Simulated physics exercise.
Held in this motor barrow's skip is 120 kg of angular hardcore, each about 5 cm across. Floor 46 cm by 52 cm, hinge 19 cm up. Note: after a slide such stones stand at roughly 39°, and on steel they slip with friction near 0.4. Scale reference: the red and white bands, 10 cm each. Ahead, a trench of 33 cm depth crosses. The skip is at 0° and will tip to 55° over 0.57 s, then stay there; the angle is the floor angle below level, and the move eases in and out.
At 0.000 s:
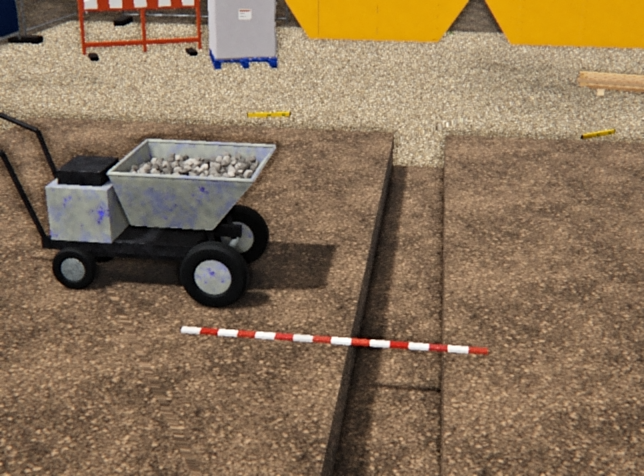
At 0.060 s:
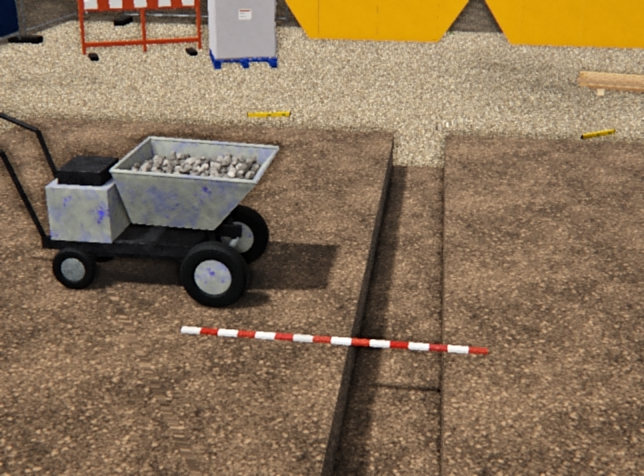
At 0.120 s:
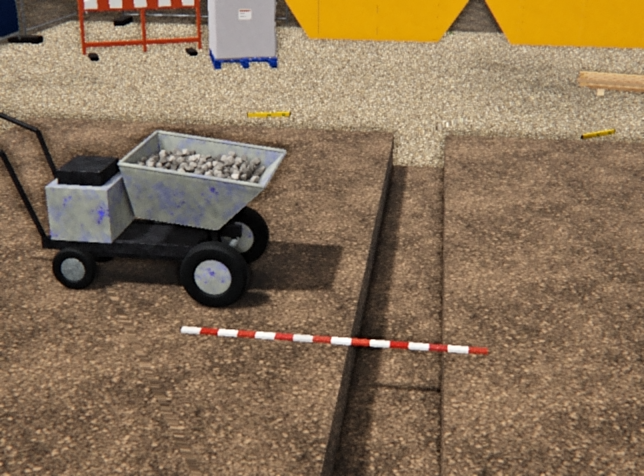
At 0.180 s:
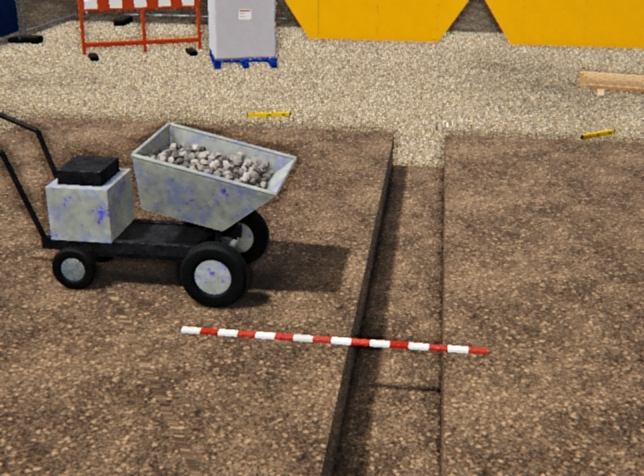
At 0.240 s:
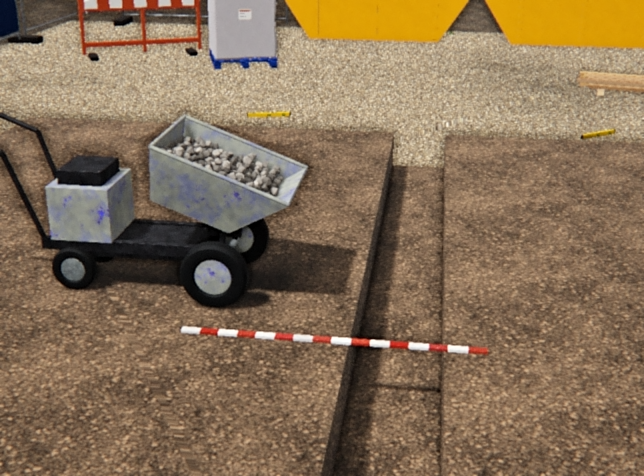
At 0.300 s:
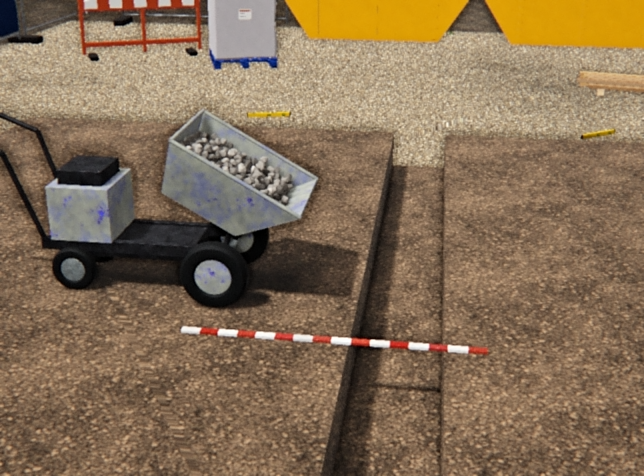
At the start, a small grey motor barrow stands on brown ground left of a narrow trench, its skip of stones level. The skip then tilts forward to the right, slowly at first and then more steeply, its back end rising while the stones stay inside and the wheels remain still.
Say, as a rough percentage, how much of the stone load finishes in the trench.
Roughly 23 out of 100.
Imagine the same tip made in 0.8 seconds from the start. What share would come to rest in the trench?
10 %.
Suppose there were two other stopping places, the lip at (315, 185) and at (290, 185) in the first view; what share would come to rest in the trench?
First place roughly 30%, second roughly 30%.
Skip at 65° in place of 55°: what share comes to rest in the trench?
Then close to 60 per cent.
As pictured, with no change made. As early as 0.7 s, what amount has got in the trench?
Close to 0 per cent at that time.
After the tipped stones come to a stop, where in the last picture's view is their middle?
(396, 344).
After 0.4 s the floor is at 47°; 100 % in the skip; the foremost stones are at (308, 220).
After 0.7 s the floor is at 55°; 97 % in the skip, 3 % short of the trench; the foremost stones are at (353, 258).
After 1.0 s the floor is at 55°; 76 % in the skip, 7 % short of the trench, 16 % in the trench; the foremost stones are at (436, 354).
After 3.0 s the floor is at 55°; 71 % in the skip, 6 % short of the trench, 23 % in the trench; the foremost stones are at (438, 335).
